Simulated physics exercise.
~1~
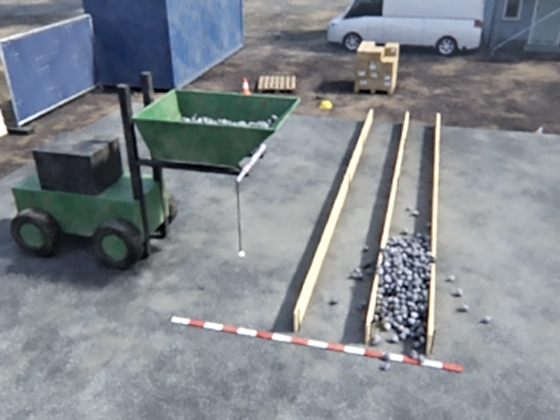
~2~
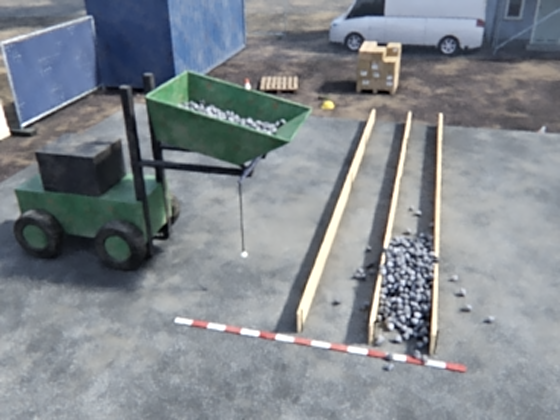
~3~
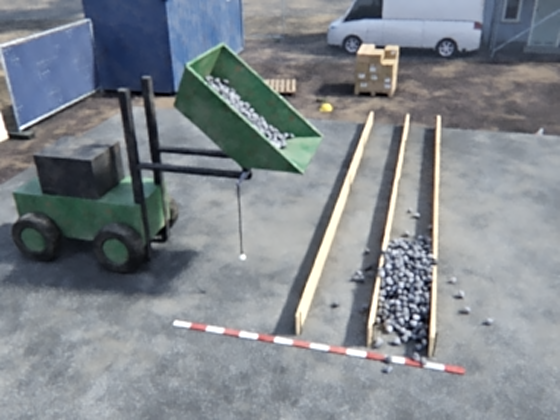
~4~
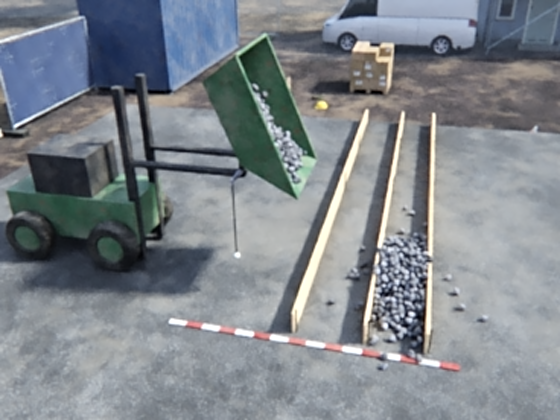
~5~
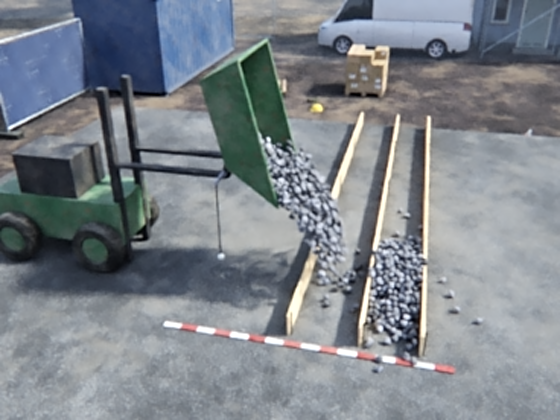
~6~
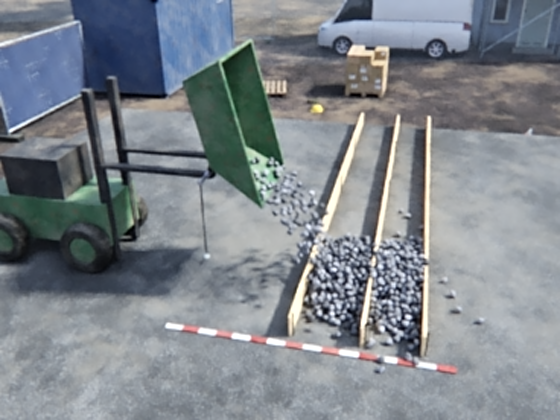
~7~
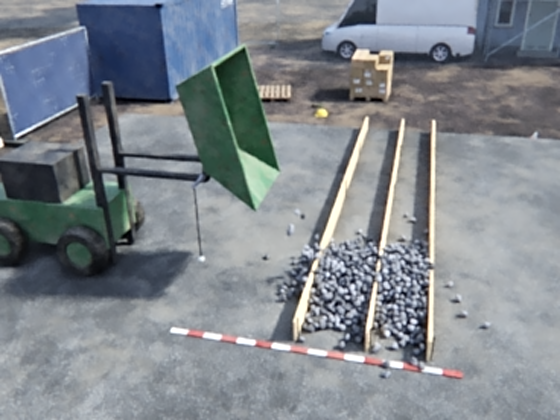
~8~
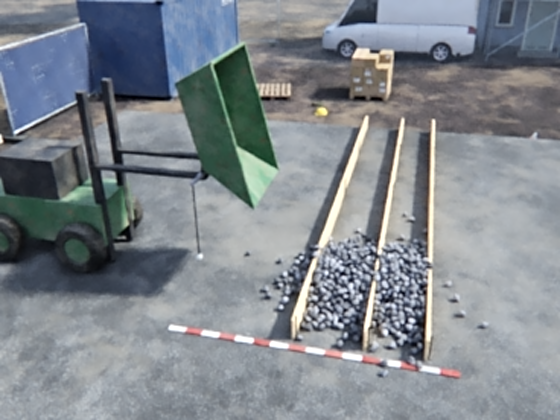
Green forklift tipping its skip and backing left, grey stones pouring mostly into the near plank bay beside an earlier heap.
